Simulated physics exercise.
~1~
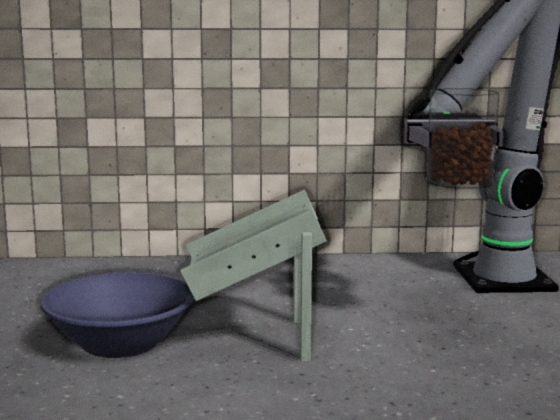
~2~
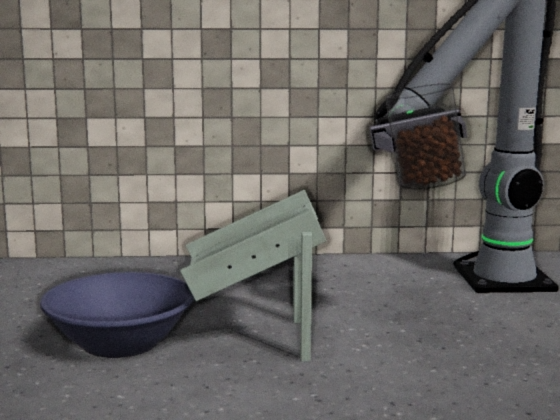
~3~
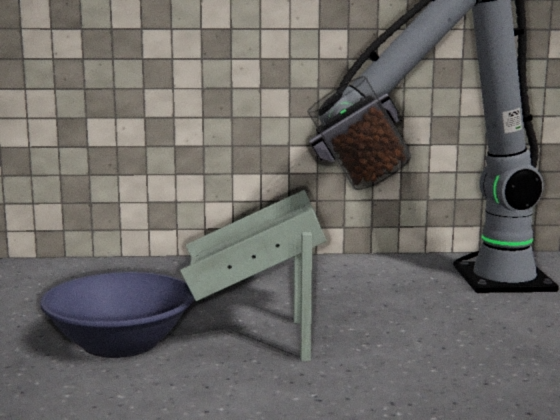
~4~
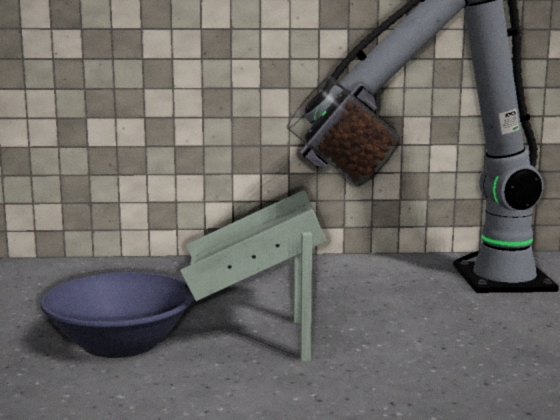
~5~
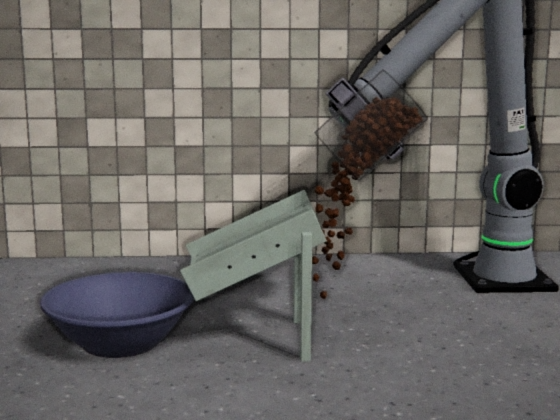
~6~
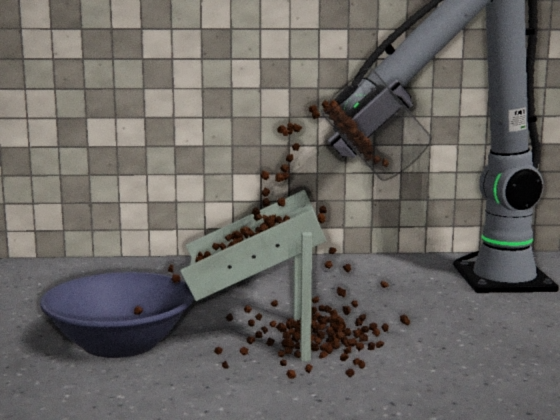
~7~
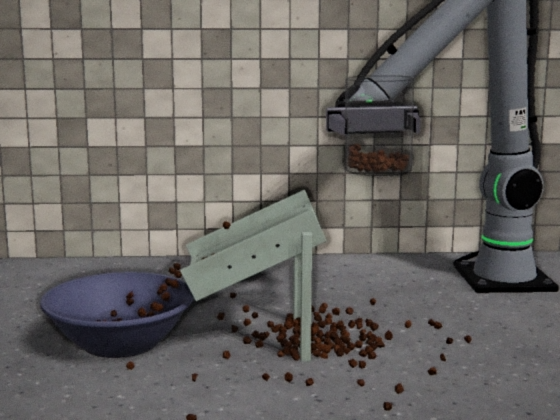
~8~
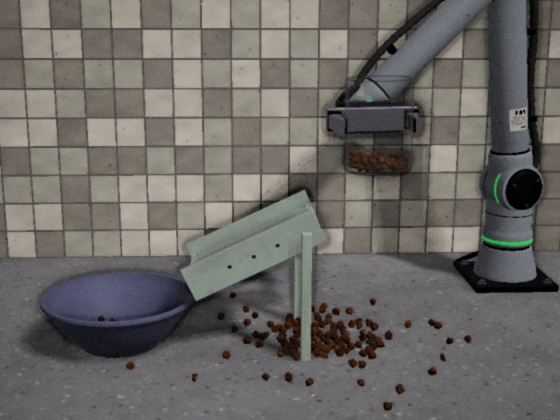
Robot arm tipping a beaker of brown pellets over a green chute, spilling many on the table, some reaching the blue bowl.
